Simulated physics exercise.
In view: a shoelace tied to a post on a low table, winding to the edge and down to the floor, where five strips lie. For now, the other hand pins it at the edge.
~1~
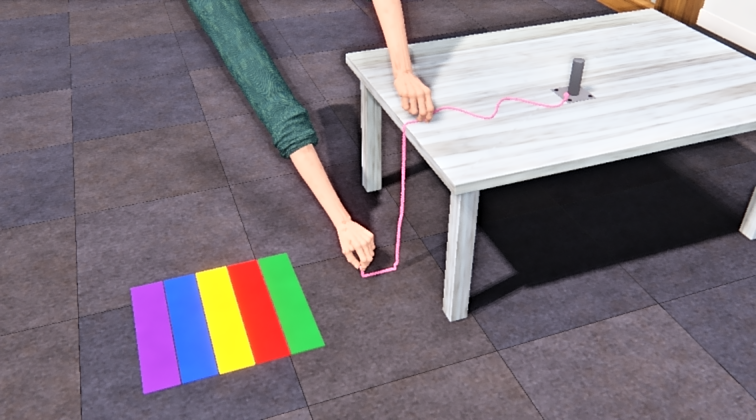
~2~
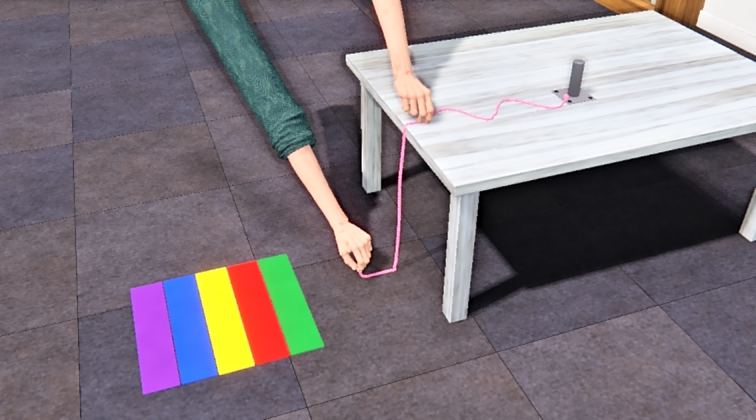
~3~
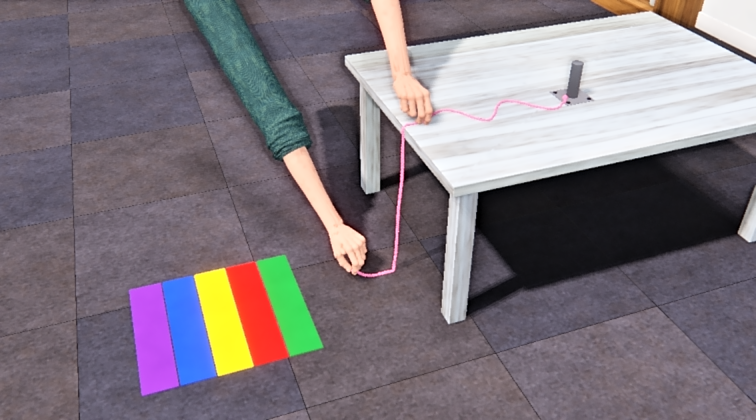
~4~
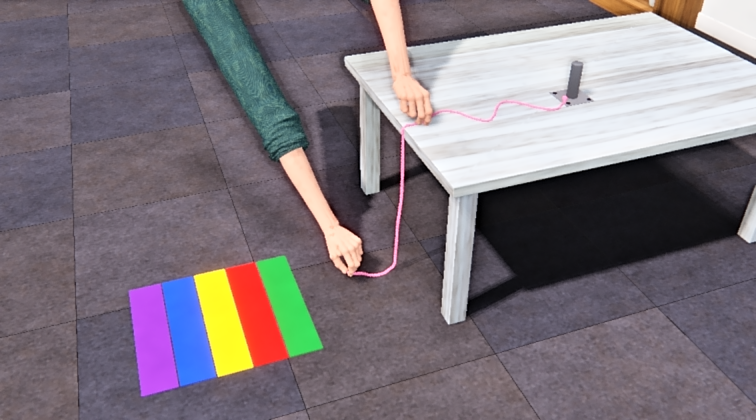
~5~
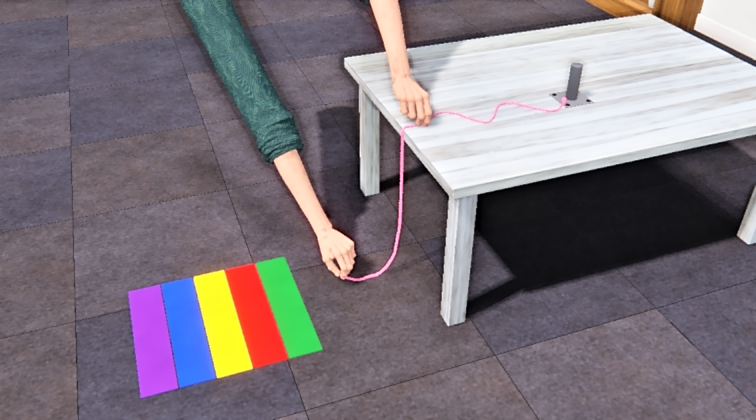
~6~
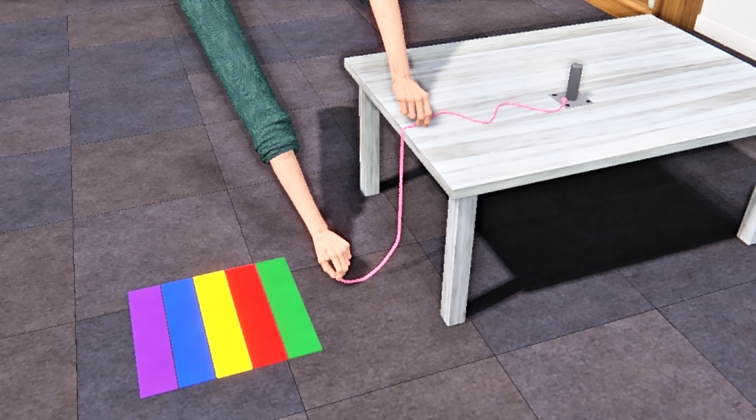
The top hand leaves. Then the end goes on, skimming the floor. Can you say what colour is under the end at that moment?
Yes, it is blue.
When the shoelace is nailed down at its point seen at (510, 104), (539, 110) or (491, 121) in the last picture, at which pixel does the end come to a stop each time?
Try one gives (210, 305), try two (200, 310), and try three (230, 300).
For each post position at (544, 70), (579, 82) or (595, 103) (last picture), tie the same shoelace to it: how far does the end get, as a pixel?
Around (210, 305), then (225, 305), then (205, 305).
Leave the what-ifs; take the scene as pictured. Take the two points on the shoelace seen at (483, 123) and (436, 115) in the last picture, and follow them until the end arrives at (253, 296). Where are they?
(445, 122) and (402, 139), approximately.
A little later, end near (253, 296); over red.
Next, end near (210, 306); over yellow.
When it is tight, end near (183, 313); over blue. The blue one.
